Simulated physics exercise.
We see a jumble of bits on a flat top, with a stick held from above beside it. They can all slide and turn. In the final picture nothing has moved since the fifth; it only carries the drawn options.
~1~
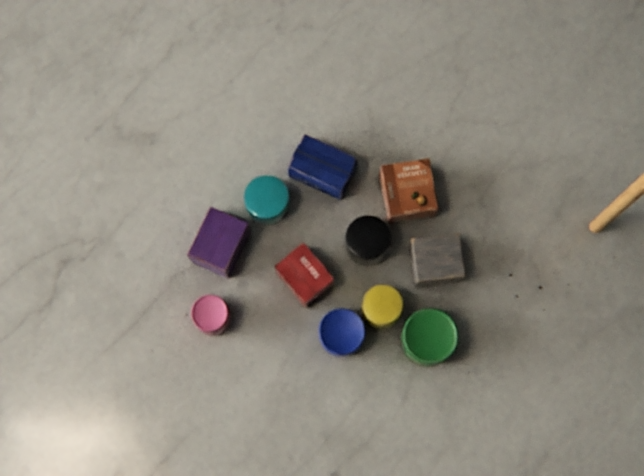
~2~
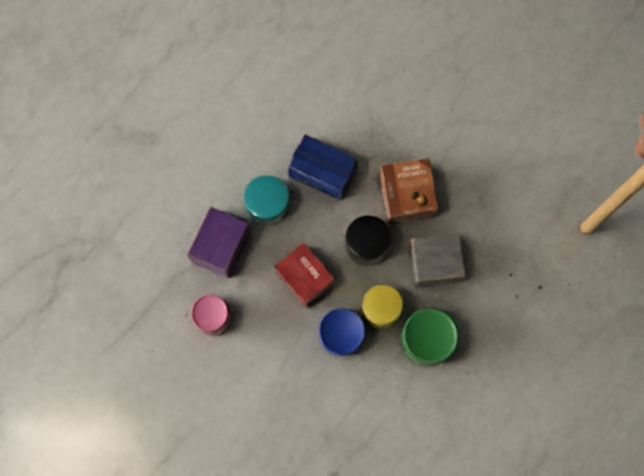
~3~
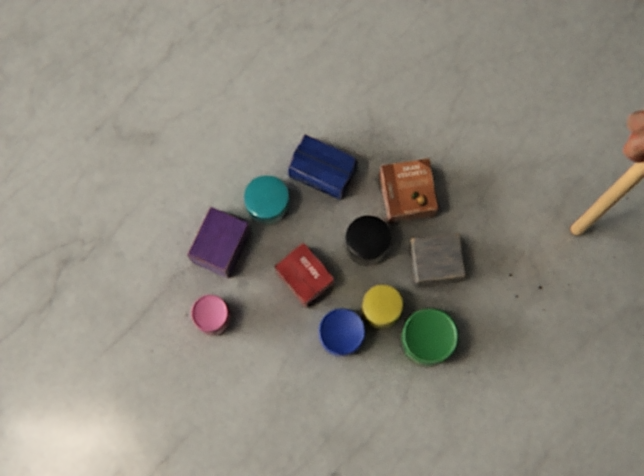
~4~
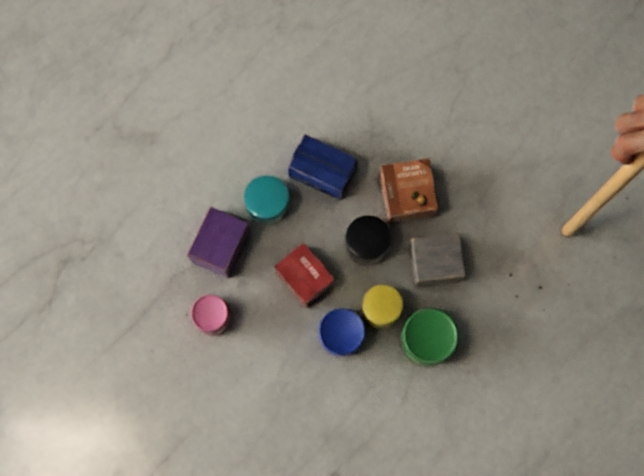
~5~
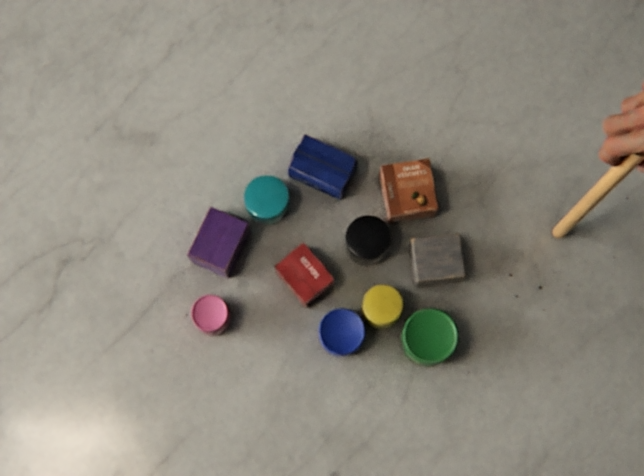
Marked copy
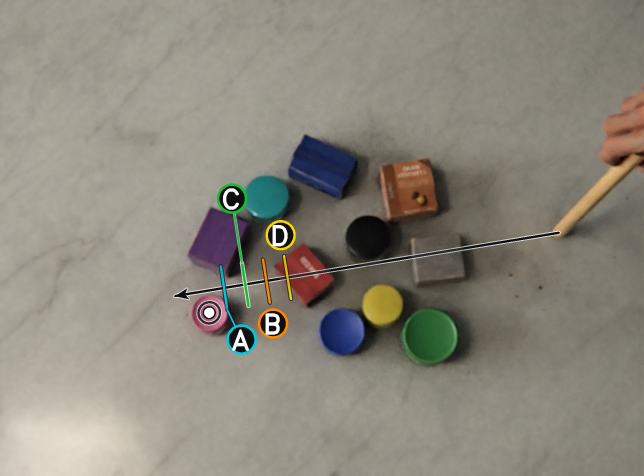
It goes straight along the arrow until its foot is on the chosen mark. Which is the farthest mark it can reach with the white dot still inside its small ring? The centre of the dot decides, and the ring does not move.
Mark B.
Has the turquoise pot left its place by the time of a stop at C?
No.
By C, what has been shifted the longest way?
The red packet has gone farthest.
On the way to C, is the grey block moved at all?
Yes.
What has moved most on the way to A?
The red packet.
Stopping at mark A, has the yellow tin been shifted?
Yes.
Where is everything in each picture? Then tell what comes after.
The first picture shows black pot (368, 241); orange packet (408, 192); red packet (305, 276).
The second picture shows red packet (305, 276); turquoise pot (267, 200).
The third picture shows green jar (429, 338); purple block (220, 243).
The fourth picture shows grey block (437, 260); pink tub (212, 316).
The fifth picture shows blue tub (341, 334); yellow tin (382, 307); blue box (323, 167).
On the marked copy, A at (224, 288); B at (266, 281); C at (245, 284); D at (287, 277); the arrow from (559, 233) to (176, 296); the white dot at (210, 313).
Following B. Soon after the start, foot of the stick (454, 250); grey block (428, 264).
Later, foot of the stick (350, 268); grey block (391, 292); yellow tin (380, 336).
In the end, foot of the stick (266, 282); red packet (245, 297); grey block (391, 292); the dot is still in its ring.
As for the rest, A shifts the dotted thing to (191, 344); C shifts the dotted thing to (198, 329); D keeps the dot in but is short.
